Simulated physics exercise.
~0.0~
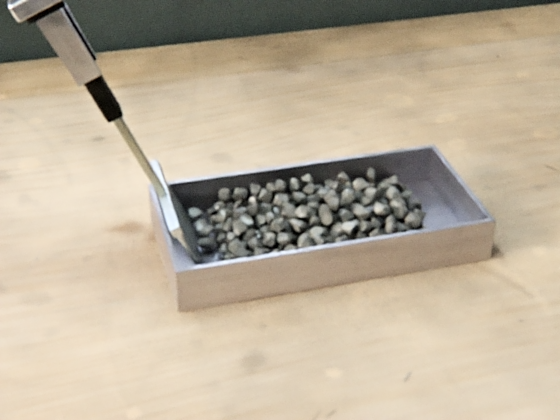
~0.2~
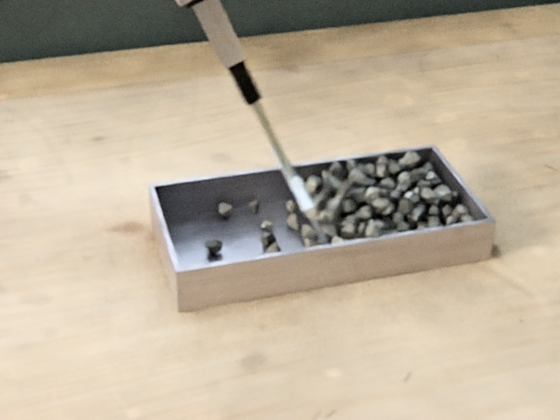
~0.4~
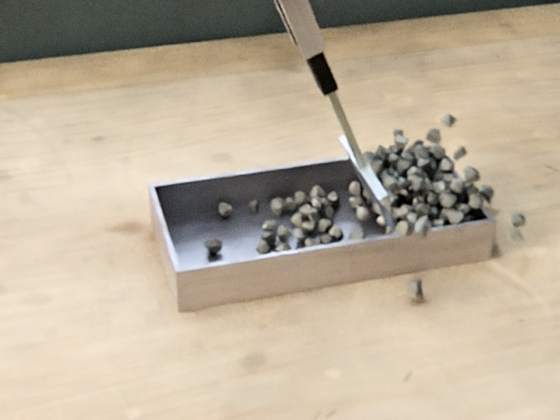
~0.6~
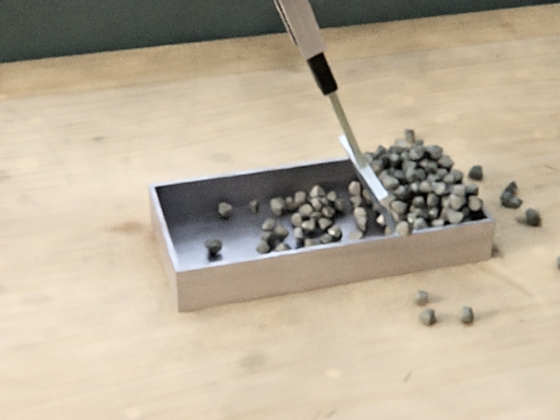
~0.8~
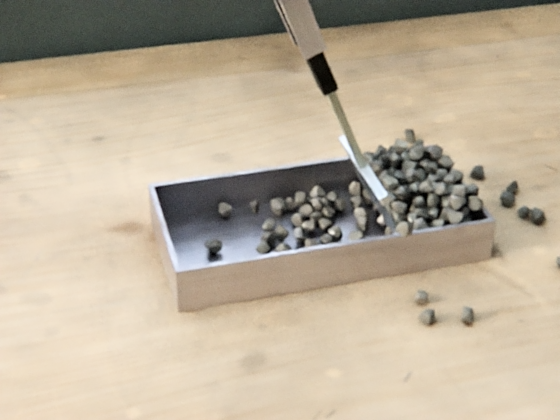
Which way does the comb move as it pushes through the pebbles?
The comb moves to the right, pushing the pebbles toward the right end of the tray.
